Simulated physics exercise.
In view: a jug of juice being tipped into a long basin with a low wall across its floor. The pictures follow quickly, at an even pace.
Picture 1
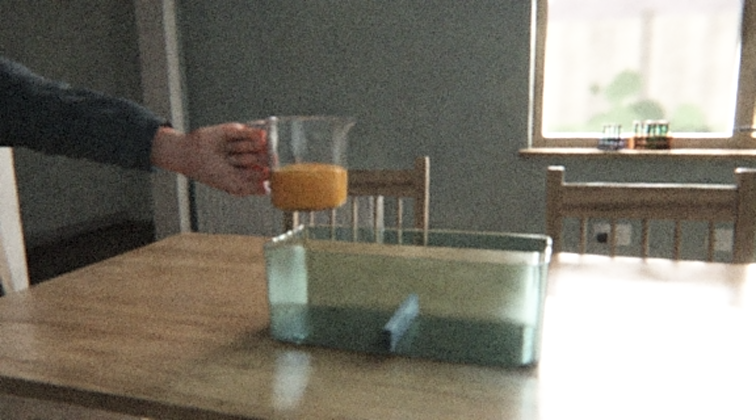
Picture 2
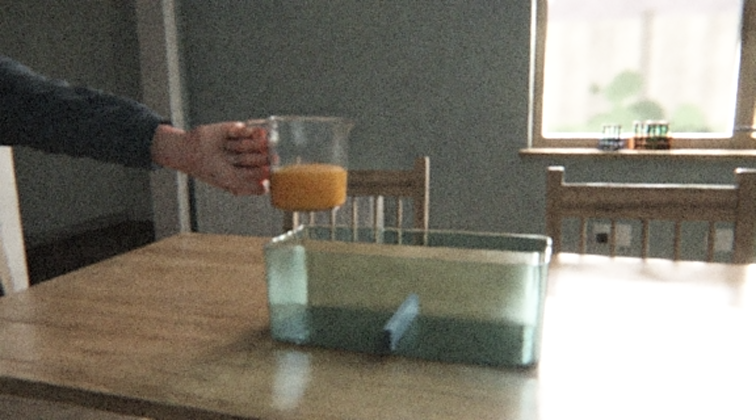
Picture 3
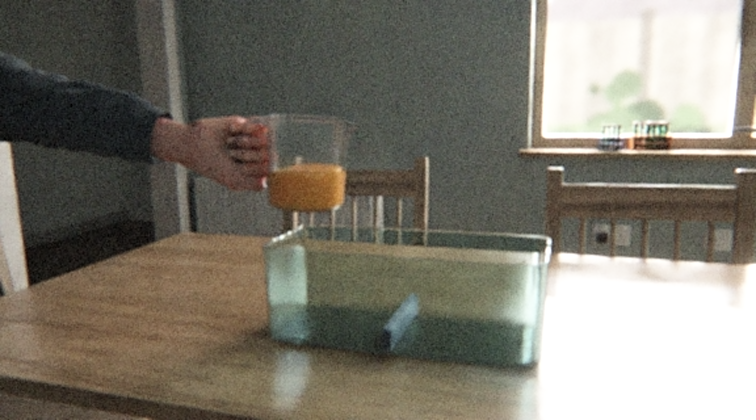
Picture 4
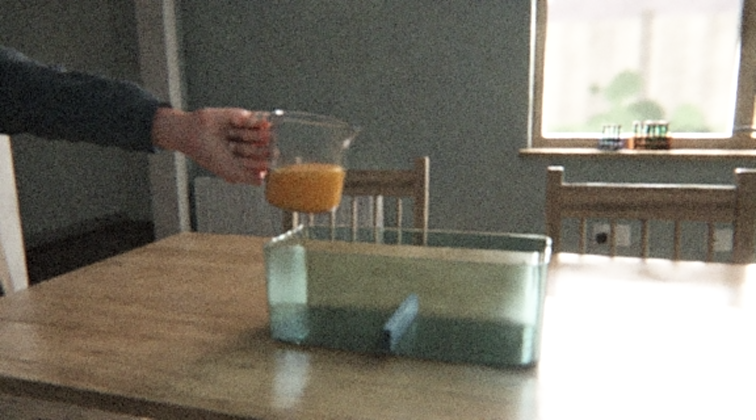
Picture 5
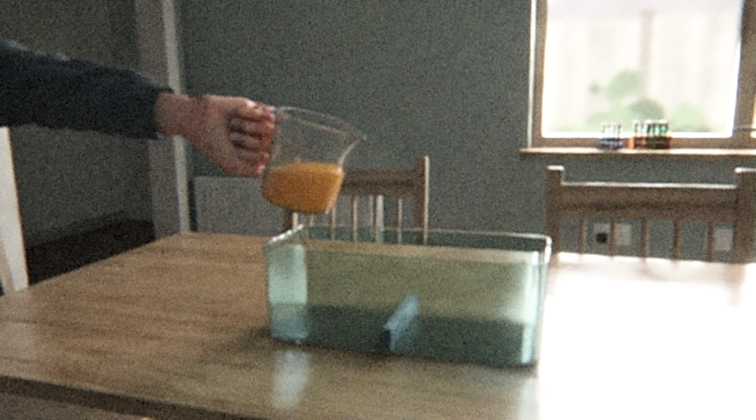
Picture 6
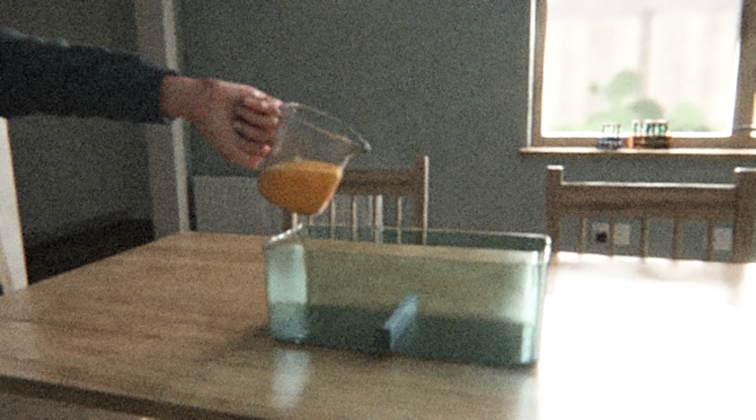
In a dim room with grey-green walls, a still camera looks across a wooden table toward chairs and a bright window at right. A dark-sleeved arm from the left holds a clear jug of orange juice above the left end of a long, greenish see-through basin with a low blue wall across its floor. The hand holds the jug nearly upright, then tilts it steadily rightward, its spout dipping while the juice stays inside.
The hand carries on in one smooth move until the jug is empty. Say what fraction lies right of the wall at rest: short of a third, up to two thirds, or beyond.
In the end not even a third is right of the wall.
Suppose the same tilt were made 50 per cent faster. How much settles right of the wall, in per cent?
It comes to 30 per cent or so.
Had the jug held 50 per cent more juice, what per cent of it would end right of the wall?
About 50 per cent.
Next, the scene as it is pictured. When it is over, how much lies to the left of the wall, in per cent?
Some 75 per cent.
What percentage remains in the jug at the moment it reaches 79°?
Some 90 per cent.
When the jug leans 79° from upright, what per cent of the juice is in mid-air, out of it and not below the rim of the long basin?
Close to 10 per cent.
A moment on, the jug is tipped on its side and 91 per cent is still to pour, 0 is left of the wall and 0 right of it.
Next, the jug is tipped on its side and 39 per cent is still to pour, 37 is left of the wall and 11 right of it.
Then the jug is tipped on its side and 12 per cent is still to pour, 62 is left of the wall and 22 right of it.
Later the jug is tipped on its side and 3 per cent is still to pour, 73 is left of the wall and 23 right of it.
At rest 76 per cent lies left of the wall, 24 right of it and 0 outside.
